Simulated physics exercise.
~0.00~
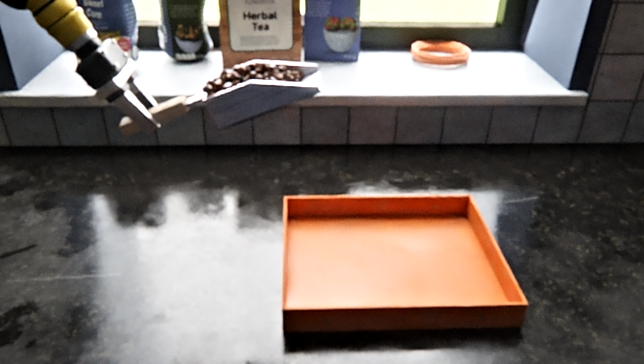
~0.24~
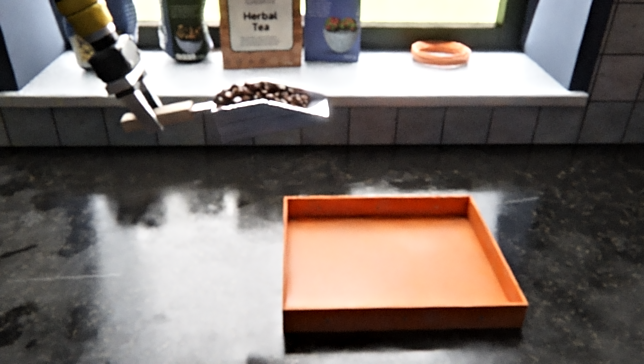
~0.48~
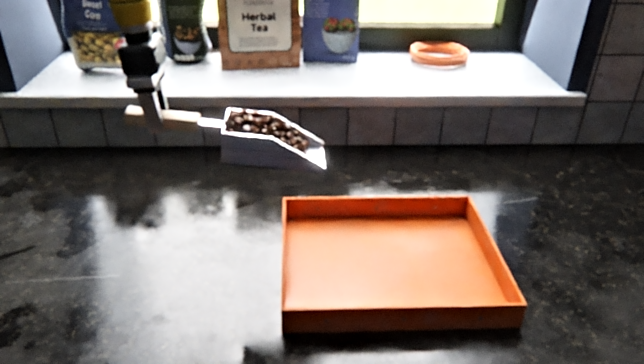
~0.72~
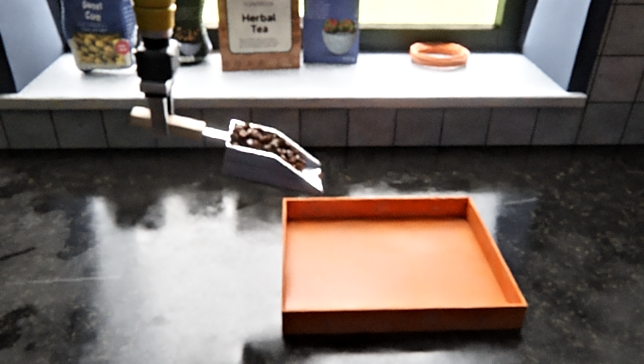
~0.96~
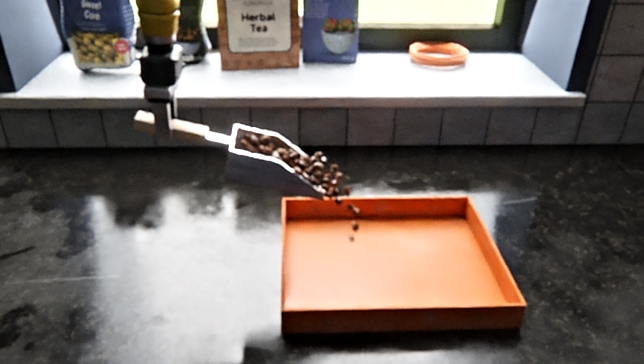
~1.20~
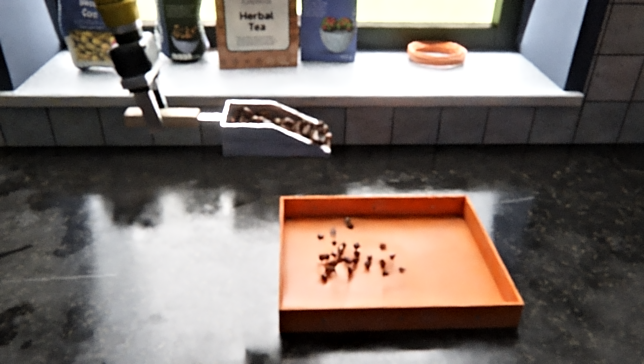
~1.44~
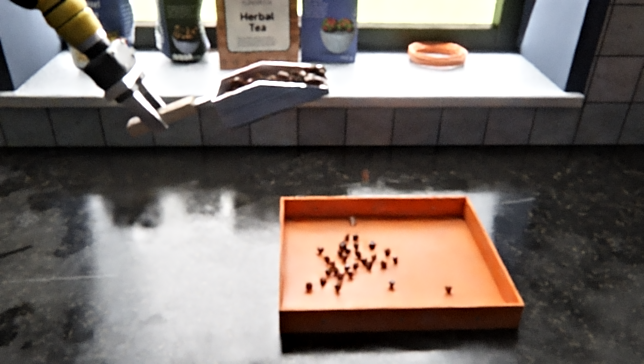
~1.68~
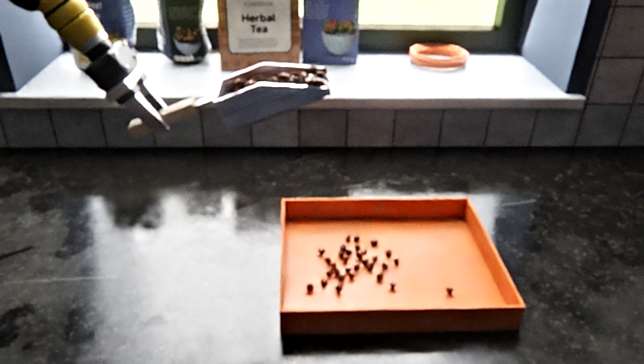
A robot arm lowers a scoop, tips some brown pellets into an orange tray, and lifts back.
